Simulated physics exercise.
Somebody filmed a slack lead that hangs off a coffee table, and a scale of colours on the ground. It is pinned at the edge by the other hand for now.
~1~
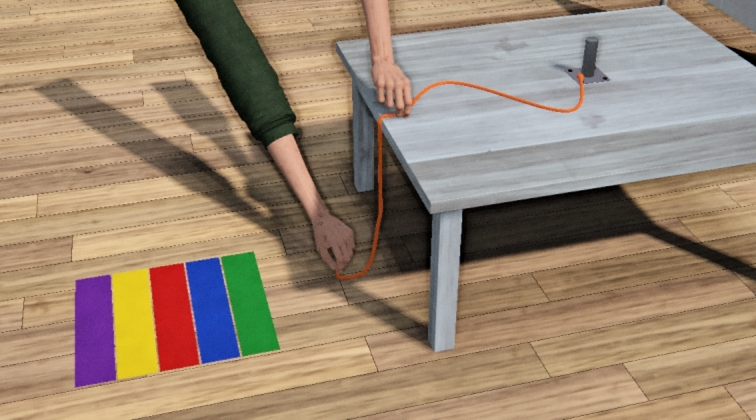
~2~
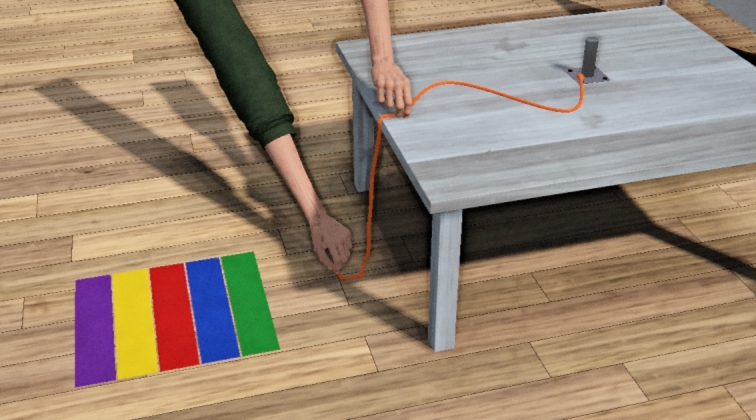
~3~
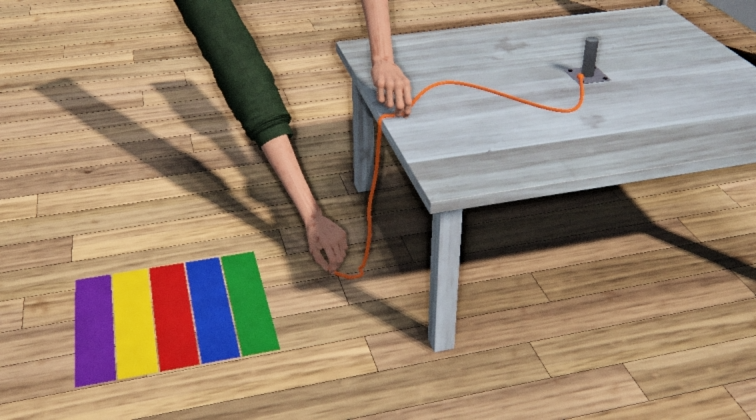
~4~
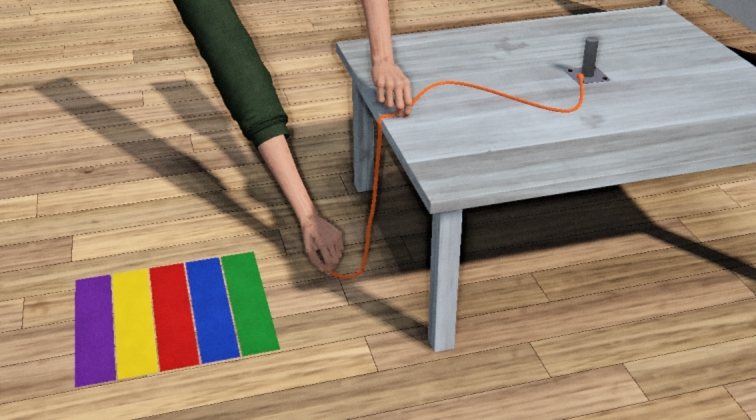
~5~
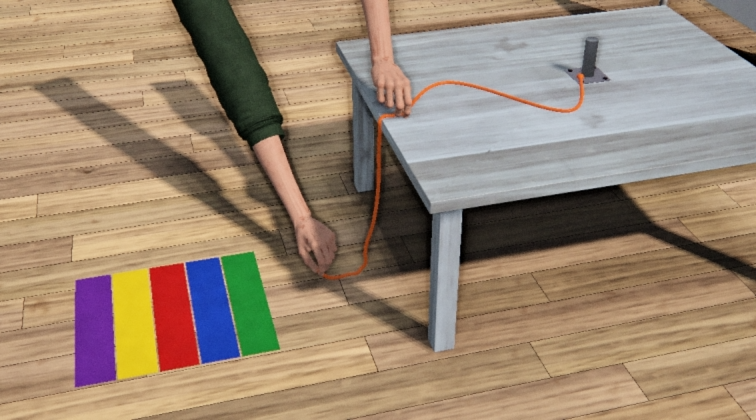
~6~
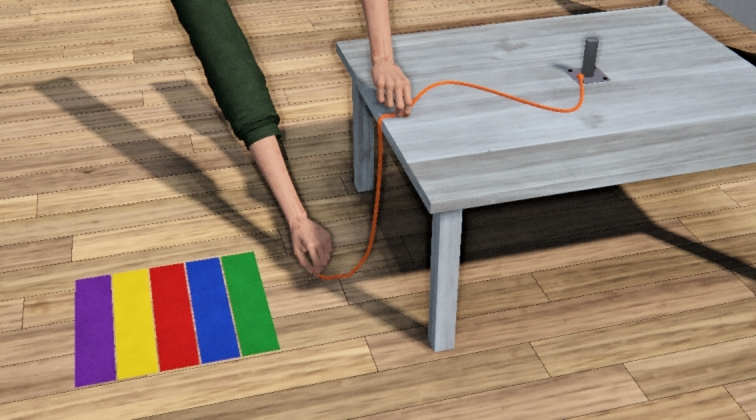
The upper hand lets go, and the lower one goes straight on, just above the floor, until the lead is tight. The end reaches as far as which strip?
As far as the purple strip.
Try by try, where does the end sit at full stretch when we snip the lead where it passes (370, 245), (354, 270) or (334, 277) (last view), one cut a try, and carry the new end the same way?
Approximate pixels, cut by cut: (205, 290); (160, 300); (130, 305).
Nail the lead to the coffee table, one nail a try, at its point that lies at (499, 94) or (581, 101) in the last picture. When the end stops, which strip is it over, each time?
Strip per try: Red / yellow.
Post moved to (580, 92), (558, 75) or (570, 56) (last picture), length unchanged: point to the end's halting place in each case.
In that order: (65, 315), (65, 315) and (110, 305).
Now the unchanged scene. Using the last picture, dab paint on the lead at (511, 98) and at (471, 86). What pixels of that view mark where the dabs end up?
They end up at (451, 99) and (410, 108).
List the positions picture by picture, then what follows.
The first frame shows end (337, 268); green (257, 333); blue (217, 340); red (177, 347); yellow (137, 355); purple (95, 362).
The second frame shows end (334, 269); lead through (582, 93) (524, 102) (448, 83) (405, 114) (372, 176) (368, 250).
The third frame shows end (330, 269).
The fourth frame shows end (325, 270); lead through (582, 93) (524, 102) (448, 83) (405, 114) (376, 176) (367, 250).
The fifth frame shows end (319, 271).
The sixth frame shows end (314, 272); lead through (582, 93) (524, 102) (448, 83) (405, 114) (379, 175) (369, 250).
A little later, end near (166, 297); over red.
Next, end near (121, 304); over yellow.
When it is tight, end near (95, 309); over purple. It gets as far as the purple strip.
